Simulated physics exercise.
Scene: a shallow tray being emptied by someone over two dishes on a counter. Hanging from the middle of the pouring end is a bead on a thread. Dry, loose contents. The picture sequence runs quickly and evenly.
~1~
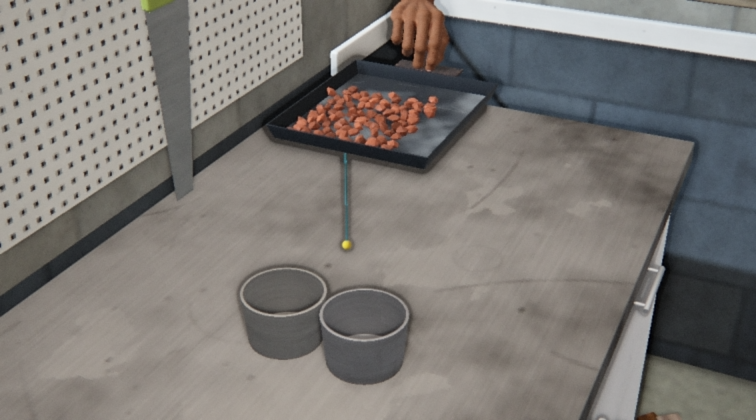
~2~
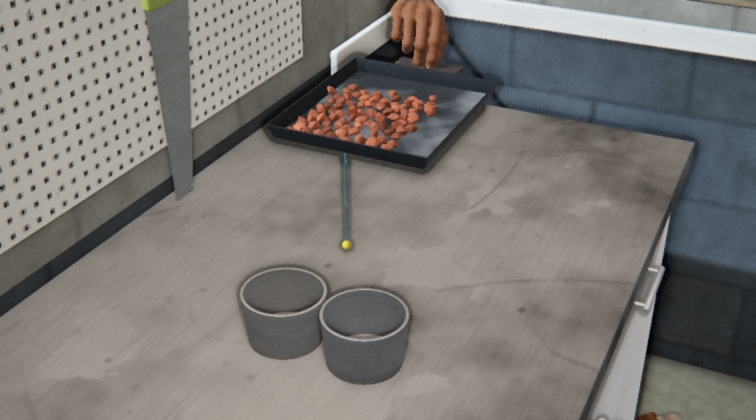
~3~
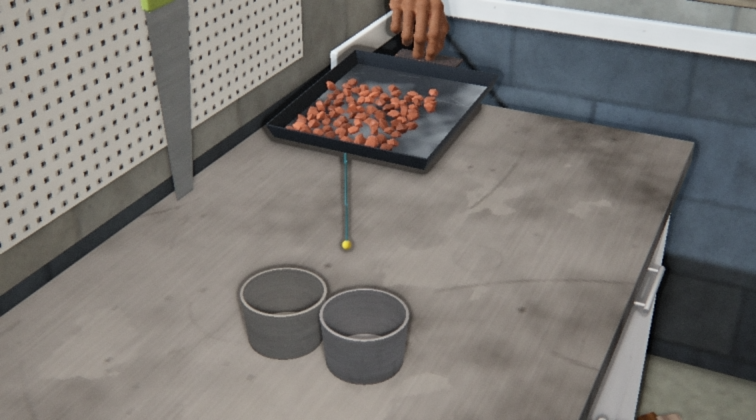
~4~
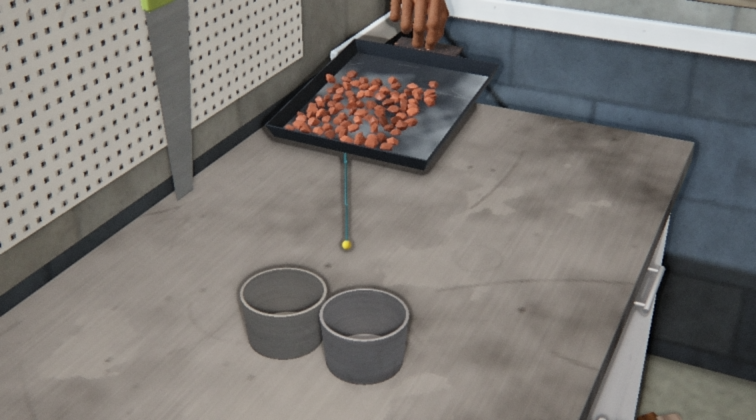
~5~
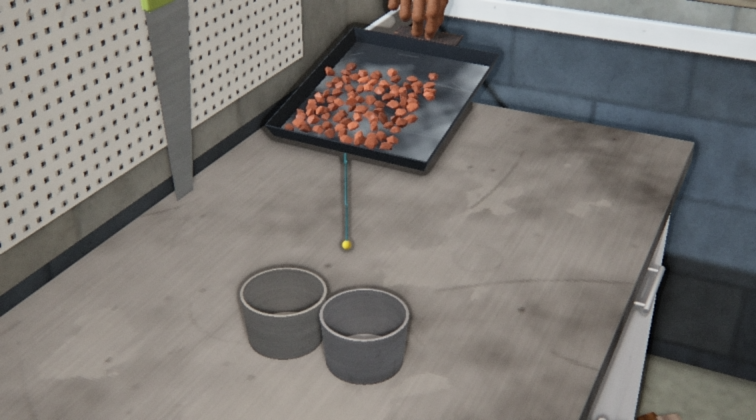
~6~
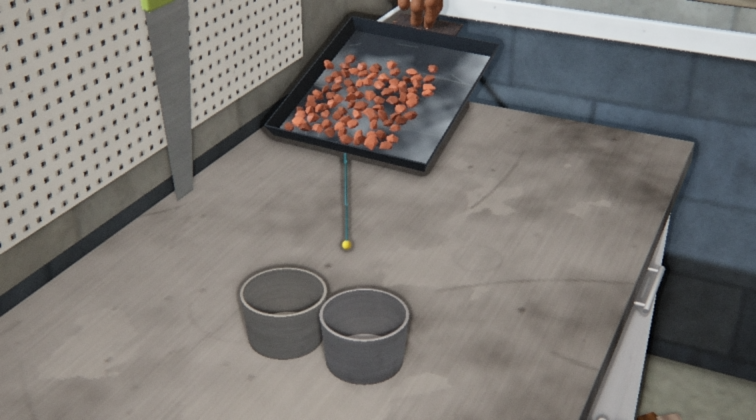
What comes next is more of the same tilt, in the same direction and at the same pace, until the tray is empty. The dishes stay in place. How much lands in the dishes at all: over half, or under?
The caught share falls below half.
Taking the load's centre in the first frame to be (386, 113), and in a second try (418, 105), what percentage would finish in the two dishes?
Near 30 and 30 percent respectively.
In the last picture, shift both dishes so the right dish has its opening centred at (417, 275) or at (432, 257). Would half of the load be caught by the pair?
For the earlier try a smaller portion is kept, for the later one a smaller portion.
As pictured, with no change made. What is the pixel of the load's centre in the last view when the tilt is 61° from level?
In the last view, the load is centred close to (347, 132).
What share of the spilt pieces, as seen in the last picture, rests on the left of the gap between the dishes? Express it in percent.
It comes out at roughly 30 percent.
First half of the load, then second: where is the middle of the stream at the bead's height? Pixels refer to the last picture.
About (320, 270) to begin with, then about (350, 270).
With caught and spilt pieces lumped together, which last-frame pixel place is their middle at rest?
I'd place the middle at about (334, 328).
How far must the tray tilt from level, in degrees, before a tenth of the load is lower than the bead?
It is at around 85 degrees.
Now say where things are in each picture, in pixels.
The first picture shows corners of the pouring end at (274, 123) and (425, 154), level; middle of the load at (362, 121), bits of crushed brick; left dish at (263, 332); right dish at (345, 357); bead on its thread at (347, 245).
The second picture shows corners of the pouring end at (274, 123) and (424, 155), level; middle of the load at (362, 120).
The third picture shows corners of the pouring end at (273, 123) and (424, 155), tipped barely, lowest at the right corner; middle of the load at (362, 118).
The fourth picture shows corners of the pouring end at (273, 123) and (424, 157), tipped a little, lowest at the right corner; middle of the load at (362, 114).
The fifth picture shows corners of the pouring end at (272, 123) and (424, 158), tipped a little, lowest at the right corner; middle of the load at (362, 110).
The sixth picture shows corners of the pouring end at (272, 123) and (423, 159), tipped clearly, lowest at the right corner; middle of the load at (361, 107); left dish at (263, 332); right dish at (345, 357).
Soon after the last picture, tray tipped steeply; nearly all on the tray; a stray few outside both; a stray few in the air.
A little later, tray tipped right over; about a quarter on the tray; a stray few in the right dish; a small part in the left dish; about a quarter outside both; about half in the air.
Later still, tray tipped past a quarter turn; a small part in the right dish; about a quarter in the left dish; about two thirds outside both.
At rest, tray tipped past a quarter turn; a small part in the right dish; about a quarter in the left dish; about two thirds outside both.
